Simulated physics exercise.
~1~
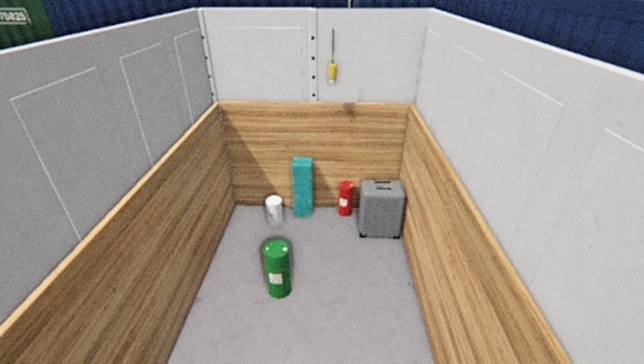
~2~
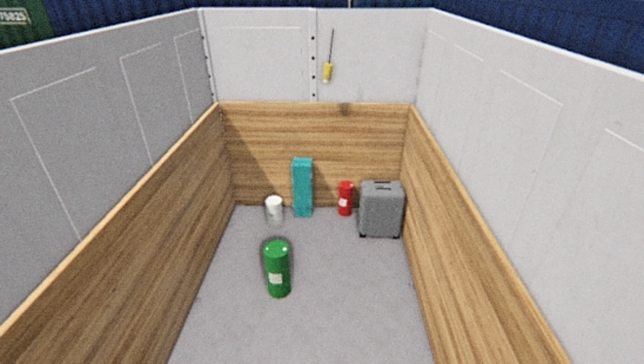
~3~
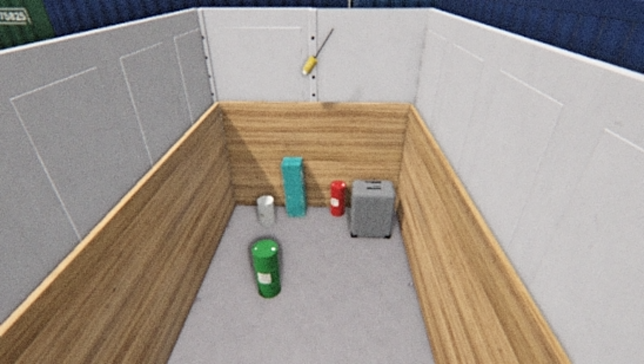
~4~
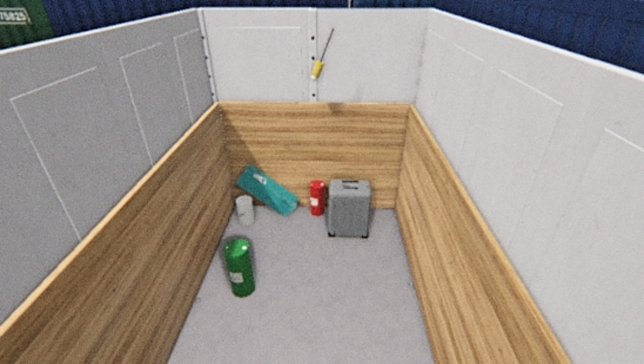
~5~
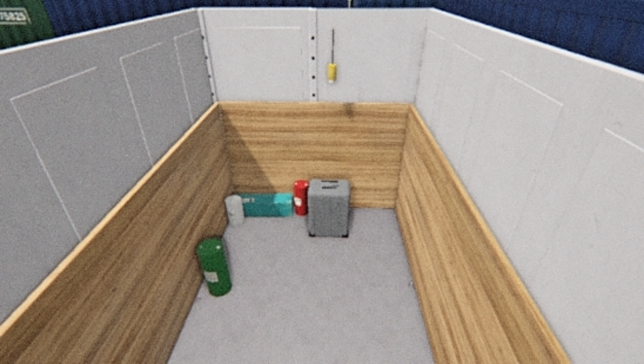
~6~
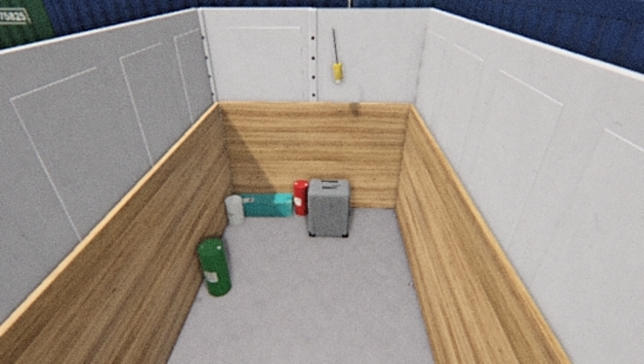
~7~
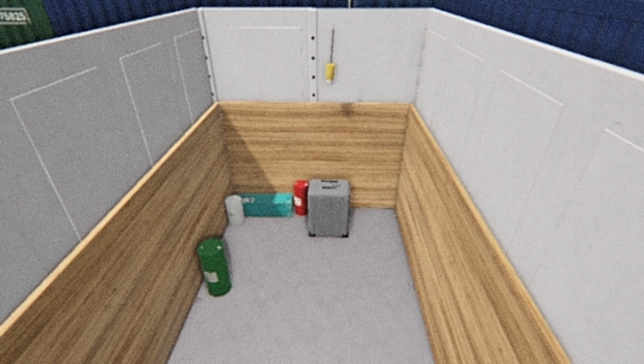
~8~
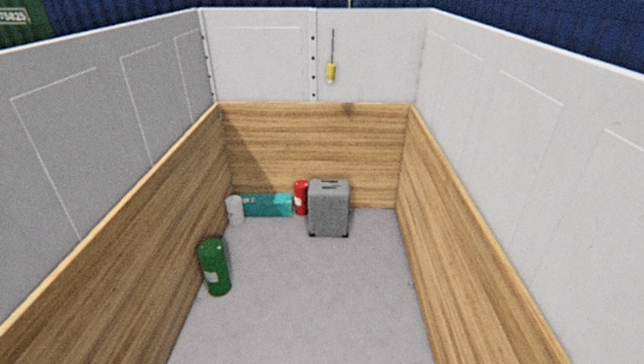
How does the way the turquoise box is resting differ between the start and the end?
At the start the turquoise box stands upright, while at the end it lies on its side.
